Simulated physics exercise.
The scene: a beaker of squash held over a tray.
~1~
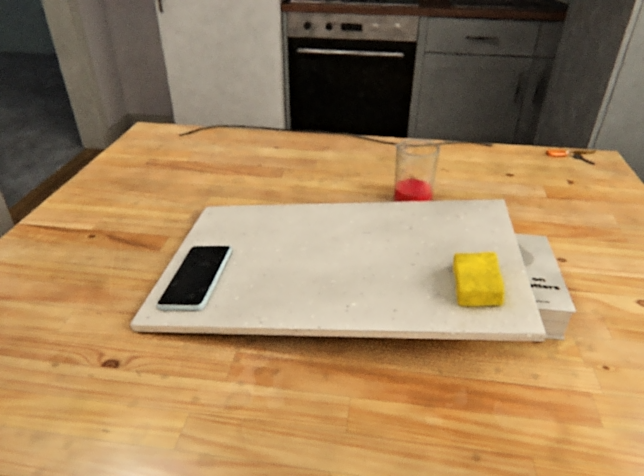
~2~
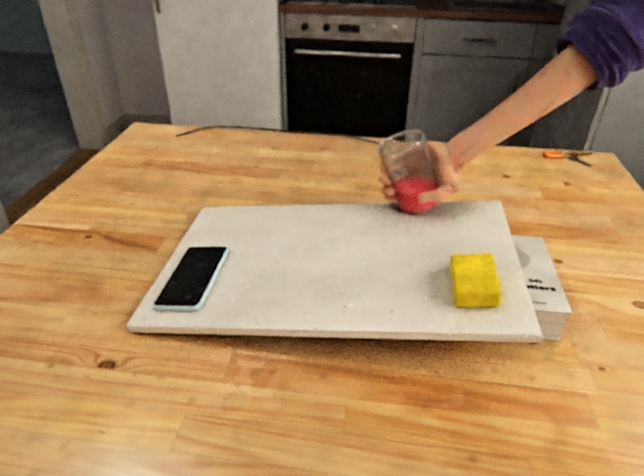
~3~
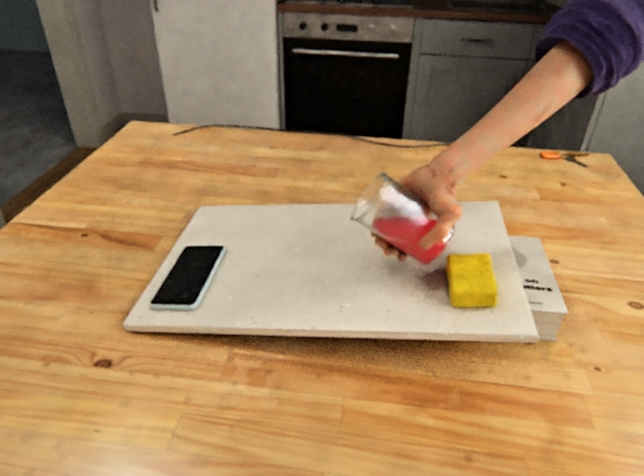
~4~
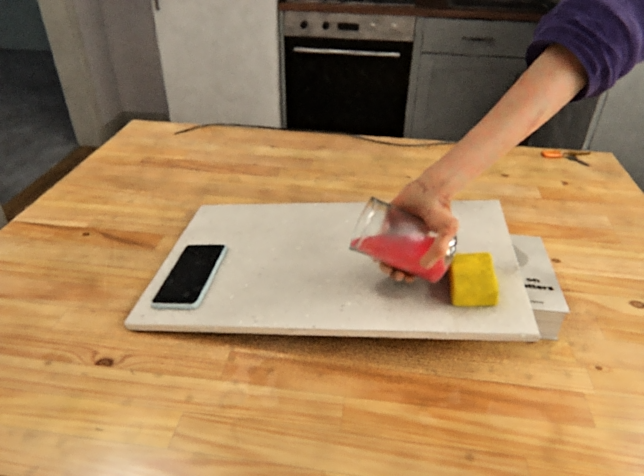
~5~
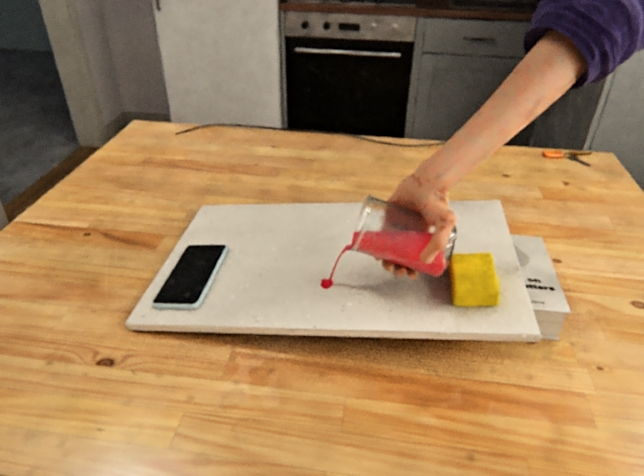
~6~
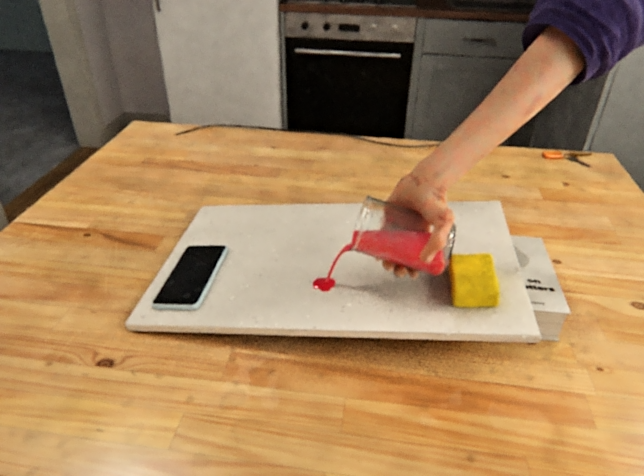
We see a phone and a yellow sponge on a pale board on a wooden table; a hand lifts a glass of red liquid from behind, tilts it leftward over the board, and pours a thin stream onto the surface.
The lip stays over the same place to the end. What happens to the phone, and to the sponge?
The phone gets wet; the sponge stays dry.
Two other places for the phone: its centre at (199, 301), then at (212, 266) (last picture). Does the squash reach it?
In the first try it is reached; in the second it ends up in the puddle.
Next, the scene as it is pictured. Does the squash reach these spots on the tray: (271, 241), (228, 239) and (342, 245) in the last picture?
First not reached, second reached, third clear of it.
Next, it runs down to the left; the phone is in it; the sponge is clear of it.
After that, it runs down to the left and off the end; the phone is in it; the sponge is clear of it.
Finally, it runs down to the left and off the end; the phone is in it; the sponge is clear of it.
